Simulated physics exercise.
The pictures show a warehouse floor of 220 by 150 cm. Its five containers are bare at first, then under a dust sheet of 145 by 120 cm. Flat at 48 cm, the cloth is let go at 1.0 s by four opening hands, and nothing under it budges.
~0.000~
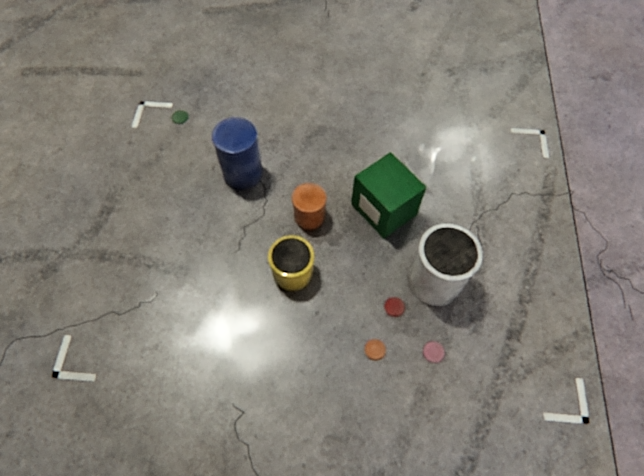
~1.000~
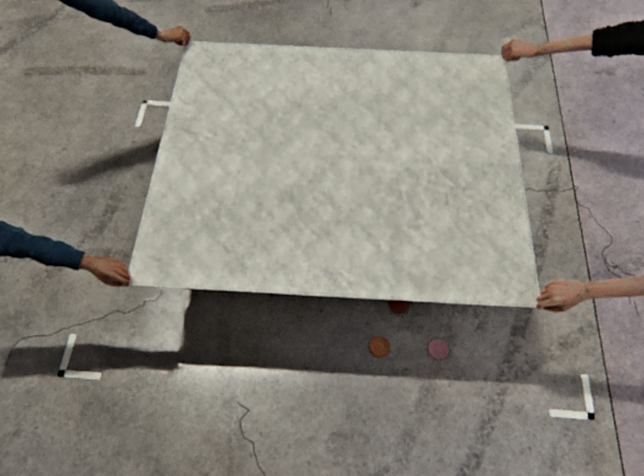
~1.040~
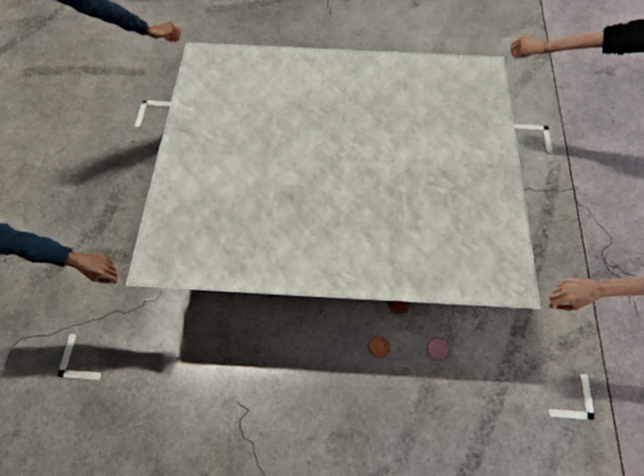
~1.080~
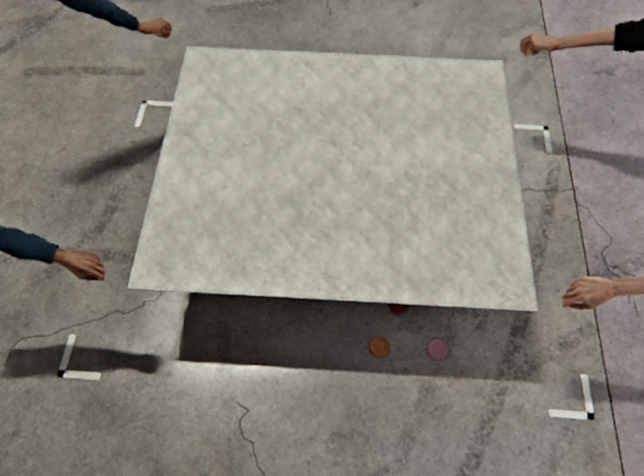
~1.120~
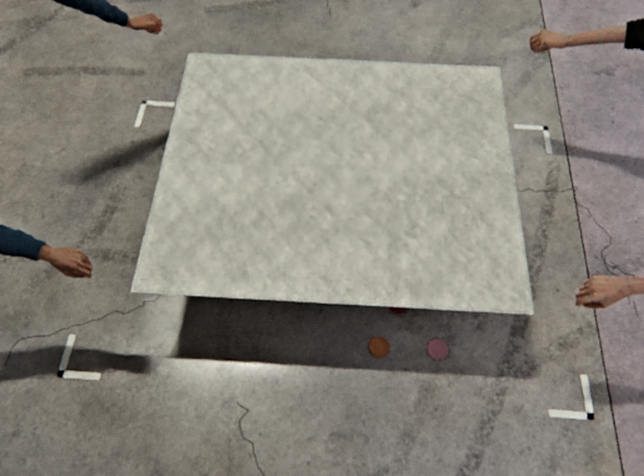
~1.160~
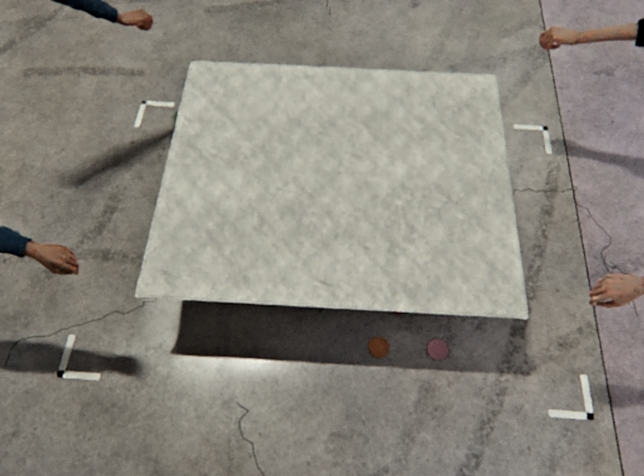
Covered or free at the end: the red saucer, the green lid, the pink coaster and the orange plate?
In order: The red saucer vanishes under it; the green lid still shows; the pink coaster remains in the open; the orange plate stays uncovered.
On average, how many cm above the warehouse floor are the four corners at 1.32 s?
12 cm.
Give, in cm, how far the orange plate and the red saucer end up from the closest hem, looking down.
I'd put the first at about 12 cm and the second at about 6 cm.
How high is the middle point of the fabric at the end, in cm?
Looks like close to 20 cm up.
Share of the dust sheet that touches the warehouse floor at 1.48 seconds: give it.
Around 10 percent, give or take.
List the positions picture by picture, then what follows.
Shows, red saucer (395, 307); green lid (180, 117); pink coaster (434, 352); orange plate (375, 349); yellow pot (291, 255), 17 cm tall; white pot (451, 251), 32 cm tall; green carton (391, 181), 25 cm tall; orange bucket (309, 197), 17 cm tall; blue bin (234, 135), 31 cm tall, in the first frame.
Shows, dust sheet corners (125, 285) (187, 42) (505, 56) (541, 308); highest point 48 cm, lowest 48 cm, in the second frame.
Shows, dust sheet corners (126, 286) (187, 43); highest point 47 cm, lowest 47 cm, in the third frame.
Shows, dust sheet corners (128, 288) (188, 47); highest point 45 cm, lowest 45 cm, in the fourth frame.
Shows, dust sheet corners (131, 292) (189, 54); highest point 42 cm, lowest 41 cm, in the fifth frame.
Shows, dust sheet corners (136, 297) (192, 62) (495, 76) (528, 319); highest point 37 cm, lowest 36 cm, in the sixth frame.
By 1.3 s, 0 % of it is down, spanning 140 by 116 cm, above red saucer.
By 1.5 s, 10 % of it is down, spanning 143 by 108 cm, above red saucer.
By 1.6 s, 10 % of it is down, spanning 142 by 110 cm, above red saucer.
By 1.8 s, 10 % of it is down, spanning 141 by 110 cm, above red saucer.
By 3.3 s, 10 % of it is down, spanning 141 by 110 cm, above red saucer.
